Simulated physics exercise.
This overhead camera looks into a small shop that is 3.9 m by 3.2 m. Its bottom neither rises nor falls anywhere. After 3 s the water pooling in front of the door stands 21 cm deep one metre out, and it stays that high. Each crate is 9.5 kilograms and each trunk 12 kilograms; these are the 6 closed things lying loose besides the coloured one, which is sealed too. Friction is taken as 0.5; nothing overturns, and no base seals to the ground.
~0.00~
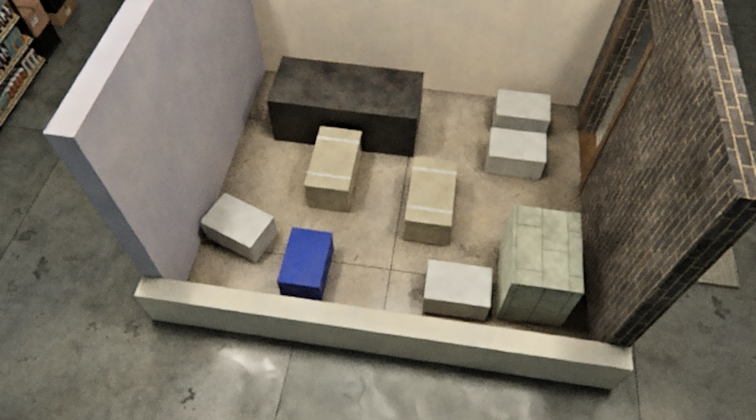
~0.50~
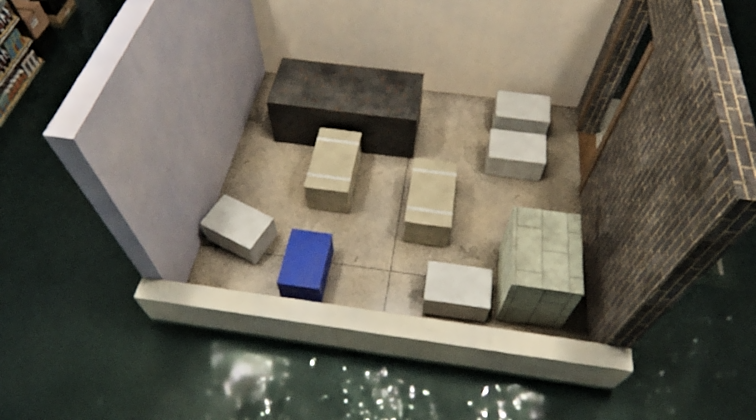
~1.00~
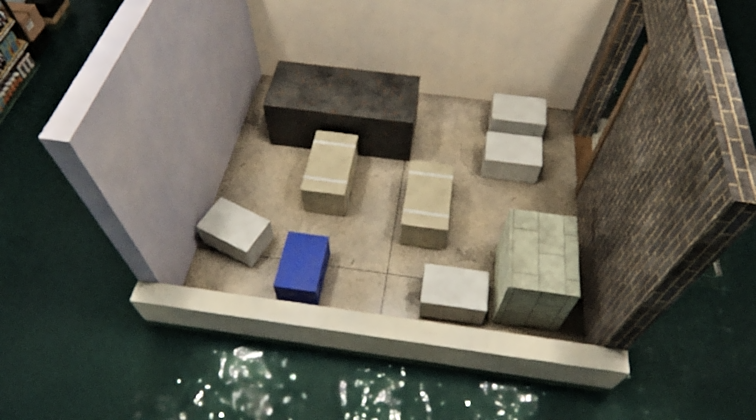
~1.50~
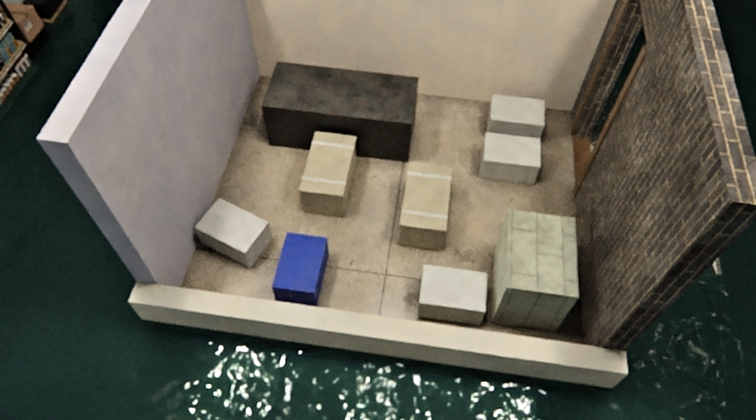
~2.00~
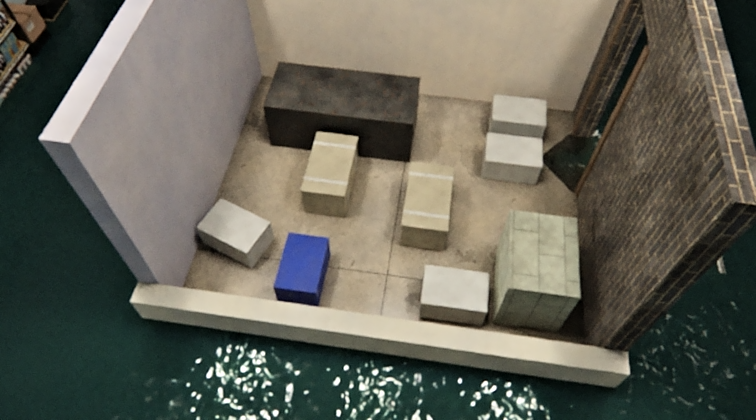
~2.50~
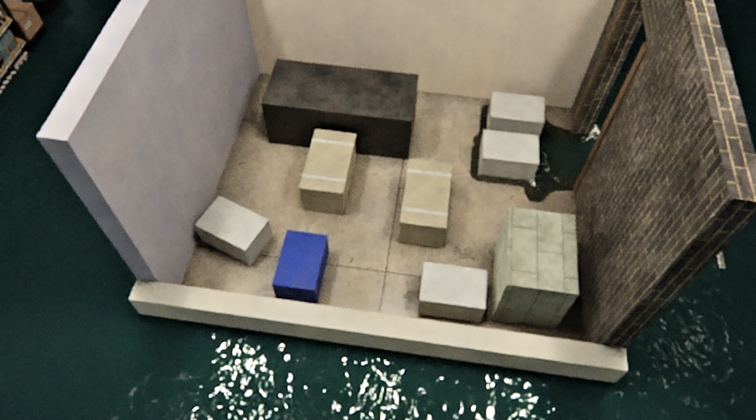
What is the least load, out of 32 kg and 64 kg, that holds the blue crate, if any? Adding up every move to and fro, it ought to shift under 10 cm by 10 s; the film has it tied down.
The heavier one is not even needed.
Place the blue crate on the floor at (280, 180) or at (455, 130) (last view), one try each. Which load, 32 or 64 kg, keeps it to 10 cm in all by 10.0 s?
Note, in order: Both OK; heavier only OK.
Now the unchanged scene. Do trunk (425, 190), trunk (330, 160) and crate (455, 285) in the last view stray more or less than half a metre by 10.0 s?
Exceeded, Exceeded, Not exceeded, in that order.
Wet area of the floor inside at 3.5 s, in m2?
Close to 3.5 m2, I'd say.
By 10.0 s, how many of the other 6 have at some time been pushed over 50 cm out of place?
4.
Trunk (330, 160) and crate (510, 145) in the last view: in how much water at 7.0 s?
Close to 3 and 7 centimetres.
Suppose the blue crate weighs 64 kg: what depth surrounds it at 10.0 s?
Around 13 cm.
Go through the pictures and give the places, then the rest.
The blue crate at (305, 256) rests on the ground; water covers 0.0 m2; 0 of 7 have shifted, in the first frame.
The blue crate at (305, 258) rests on the ground; 0.0 m2 under water; 0 of 7 have shifted, in the second frame.
The blue crate at (302, 261) rests on the ground; water covers 0.0 m2; 0 of 7 have shifted, in the third frame.
The blue crate at (300, 262), on the bottom; 0.0 m2 under water; 0 of 7 have shifted, in the fourth frame.
The blue crate at (302, 262) rests on the ground; 0.1 m2 under water; 0 of 7 have shifted, in the fifth frame.
The blue crate at (300, 259), on the bottom; water covers 0.6 m2; 0 of 7 have shifted, in the sixth frame.
After 3.5 s the blue crate would be 0 cm from its start with 32 kg and 0 cm from its start with 64 kg; 0 cm of water round it then.
After 4.5 s the blue crate would be 0 cm from its start with 32 kg and 0 cm from its start with 64 kg; 0 cm of water round it then.
After 7.0 s the blue crate would be 1 cm from its start with 32 kg and 0 cm from its start with 64 kg; 5 cm of water round it then.
After 10.0 s the blue crate would be 1 cm from its start with 32 kg and 0 cm from its start with 64 kg; 13 cm of water round it then.
